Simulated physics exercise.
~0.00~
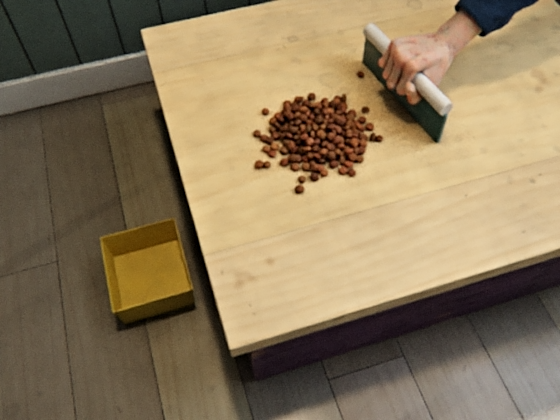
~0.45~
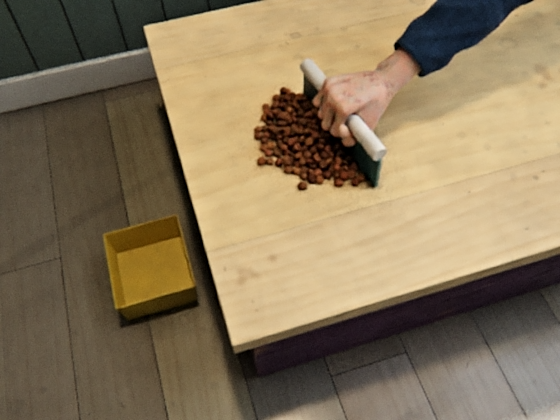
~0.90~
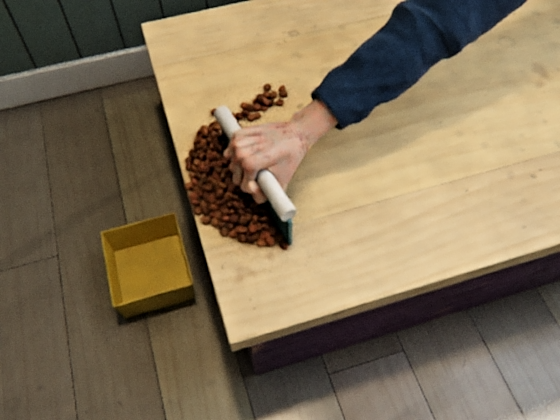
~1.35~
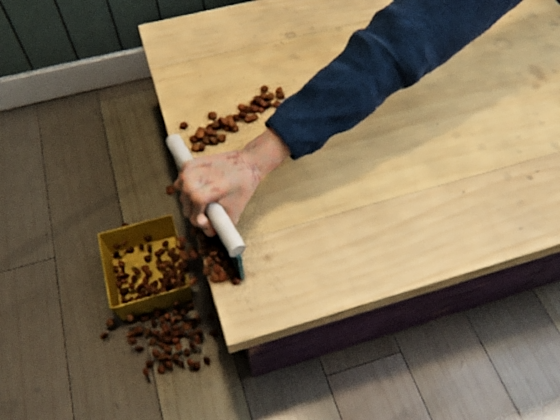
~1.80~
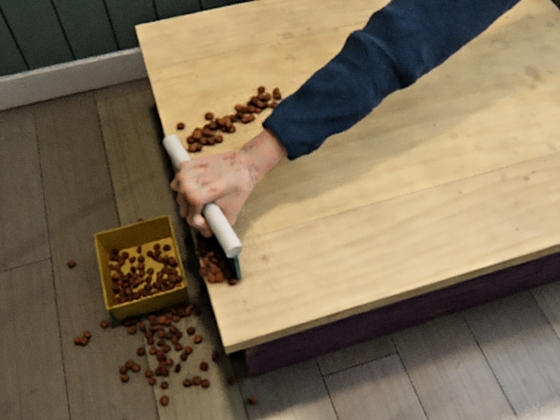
On a wooden tabletop, a hand scrapes brown kibble left, some into a yellow tin, some onto the floor.
